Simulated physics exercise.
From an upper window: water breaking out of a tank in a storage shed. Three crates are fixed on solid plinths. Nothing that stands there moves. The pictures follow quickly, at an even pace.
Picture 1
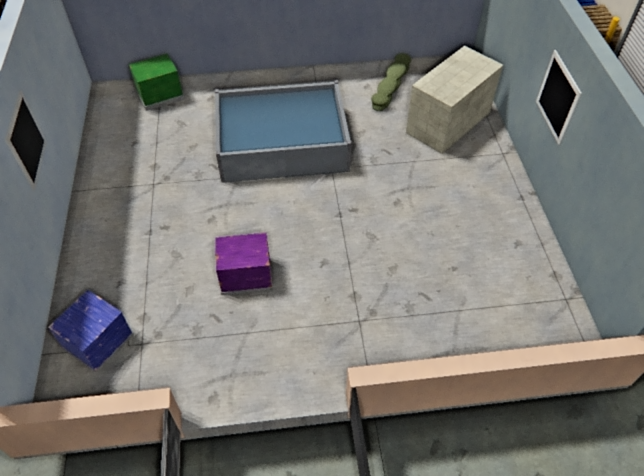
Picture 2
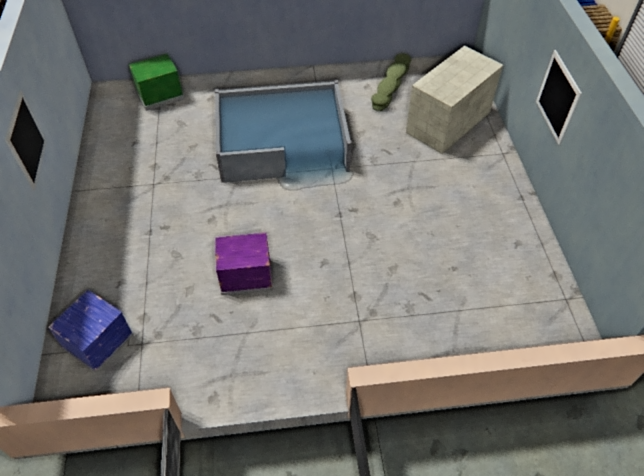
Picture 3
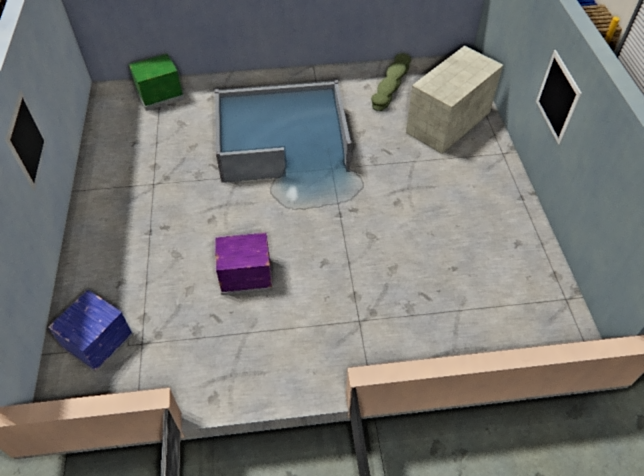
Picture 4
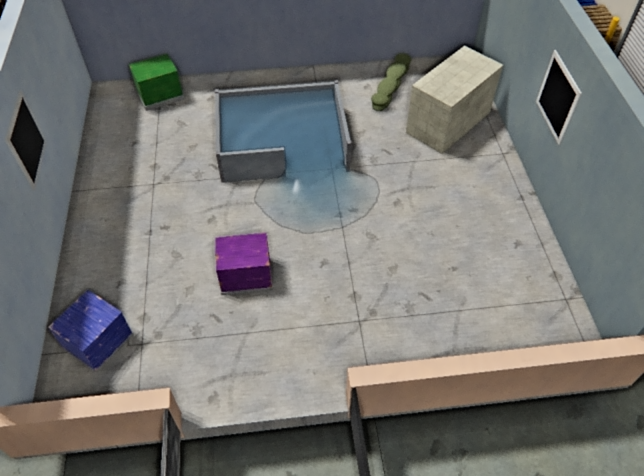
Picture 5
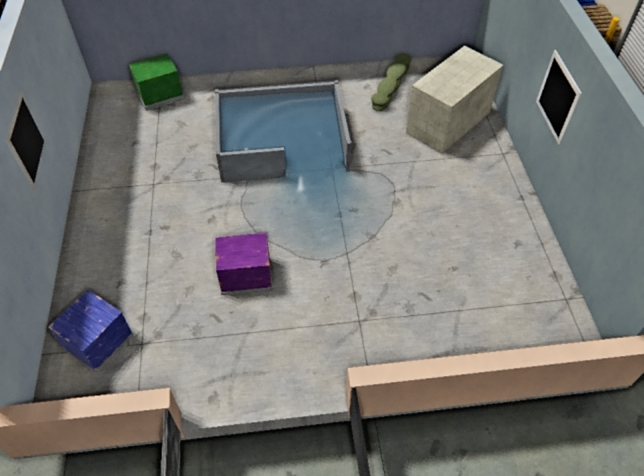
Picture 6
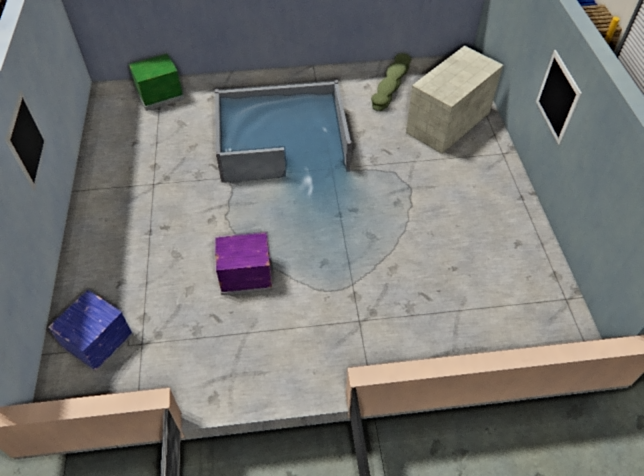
In this clip, a tank of still water sits among green, purple, blue and beige blocks, then water pours through a gap at its front right and spreads across the grey floor in a widening puddle beside the purple block.
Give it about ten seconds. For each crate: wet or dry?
One by one: The blue crate keeps dry; the green crate keeps dry; the purple crate is soaked.
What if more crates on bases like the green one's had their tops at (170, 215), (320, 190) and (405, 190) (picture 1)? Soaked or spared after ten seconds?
In turn: Is soaked, is soaked, is topped.
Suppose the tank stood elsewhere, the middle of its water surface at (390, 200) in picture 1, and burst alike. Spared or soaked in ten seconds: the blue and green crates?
My reading: Blue ends up wet, green keeps dry.
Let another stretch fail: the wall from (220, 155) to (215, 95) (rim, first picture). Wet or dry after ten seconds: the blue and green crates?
Then: The blue crate is topped, the green crate ends up wet.
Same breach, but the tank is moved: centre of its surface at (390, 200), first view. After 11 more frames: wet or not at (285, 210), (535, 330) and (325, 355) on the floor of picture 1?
One after the other: Free of water, wet, awash.
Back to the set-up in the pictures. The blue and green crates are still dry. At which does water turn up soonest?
That is the blue crate.
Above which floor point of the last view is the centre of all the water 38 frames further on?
At about (369, 235).
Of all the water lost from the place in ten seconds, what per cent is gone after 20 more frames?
About 40 per cent.
A moment on, water covers 20 % of the floor; the blue crate not reached, the green crate not reached, the purple crate water round its plinth.
Next, water covers 35 % of the floor; the blue crate not reached, the green crate not reached, the purple crate water round its plinth.
Then, water covers 35 % of the floor; the blue crate water round its plinth, the green crate not reached, the purple crate water round its plinth.
Later, water covers 40 % of the floor; the blue crate water round its plinth, the green crate not reached, the purple crate water round its plinth.
In the end, water covers 60 % of the floor; the blue crate stayed above the water, the green crate stayed above the water, the purple crate was topped.
